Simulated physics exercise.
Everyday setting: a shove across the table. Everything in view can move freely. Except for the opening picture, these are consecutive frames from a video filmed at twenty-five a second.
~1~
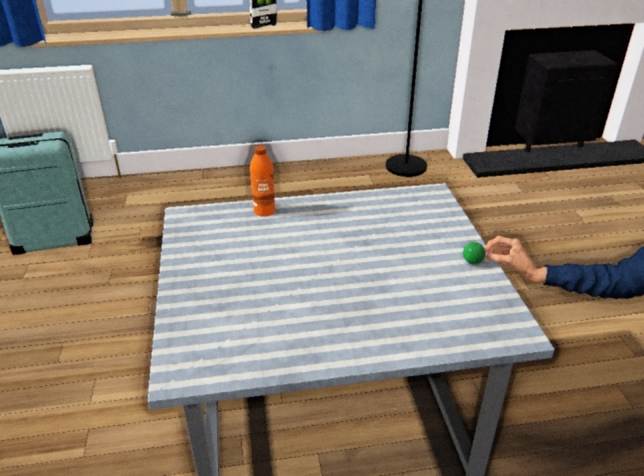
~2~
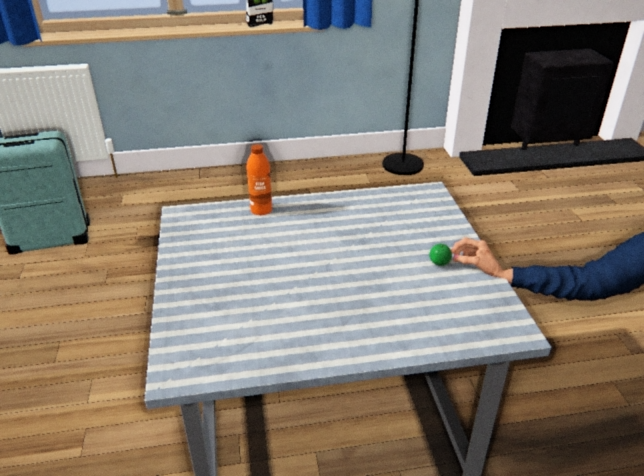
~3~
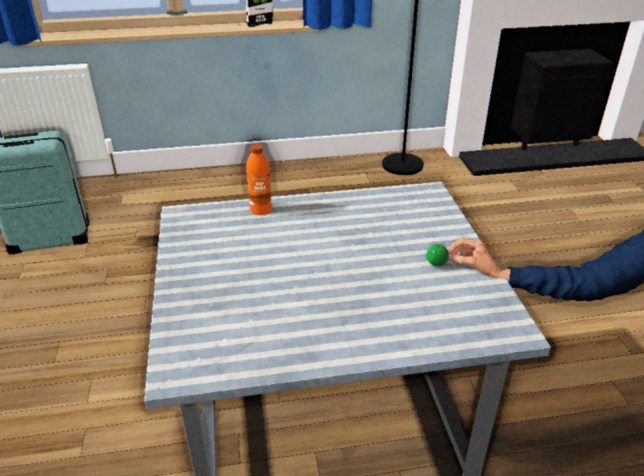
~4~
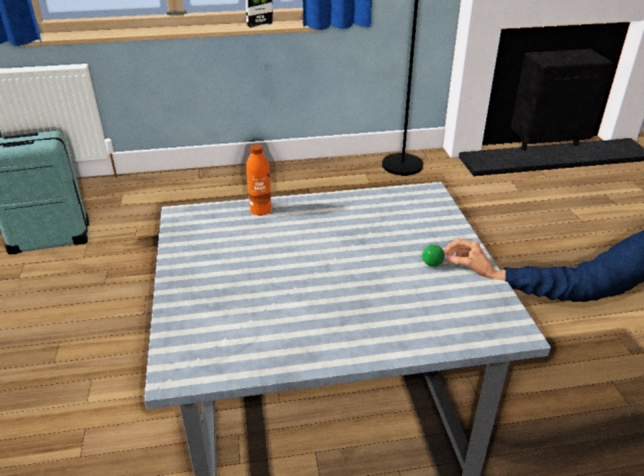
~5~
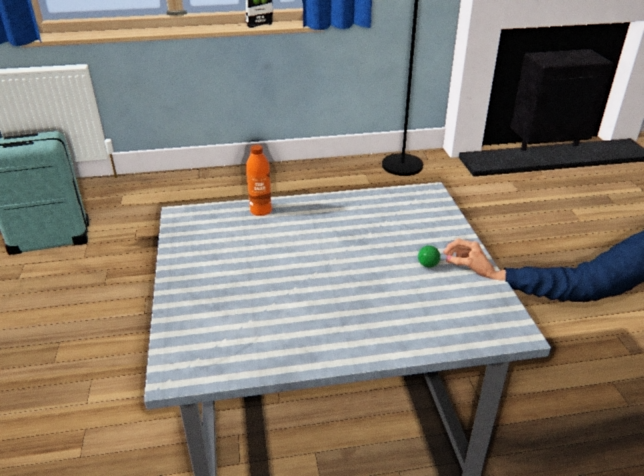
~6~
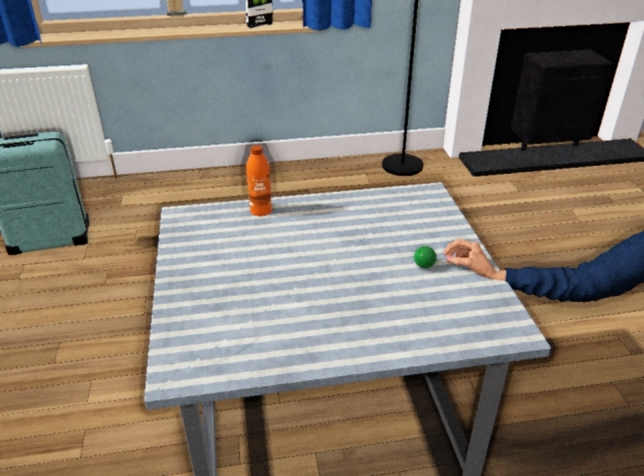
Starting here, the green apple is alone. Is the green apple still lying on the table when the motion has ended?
Yes, it is still up there.
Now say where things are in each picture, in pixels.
In the first frame, under the hand; green apple (474, 253).
In the second frame, under the hand; green apple (441, 255).
In the third frame, under the hand; green apple (438, 255).
In the fourth frame, green apple (434, 256).
In the fifth frame, green apple (429, 257).
In the sixth frame, green apple (425, 257) displaced a little.
Then, 0.10 s past the last view, green apple displaced about its own width near (416, 258).
Then, 0.20 s past the last view, green apple displaced about its own width near (409, 259).
Then, 0.40 s past the last view, green apple displaced about its own width near (401, 260).
Finally, moved from the start, green apple. Final places as the last picture's camera would see them, green apple near (400, 260).
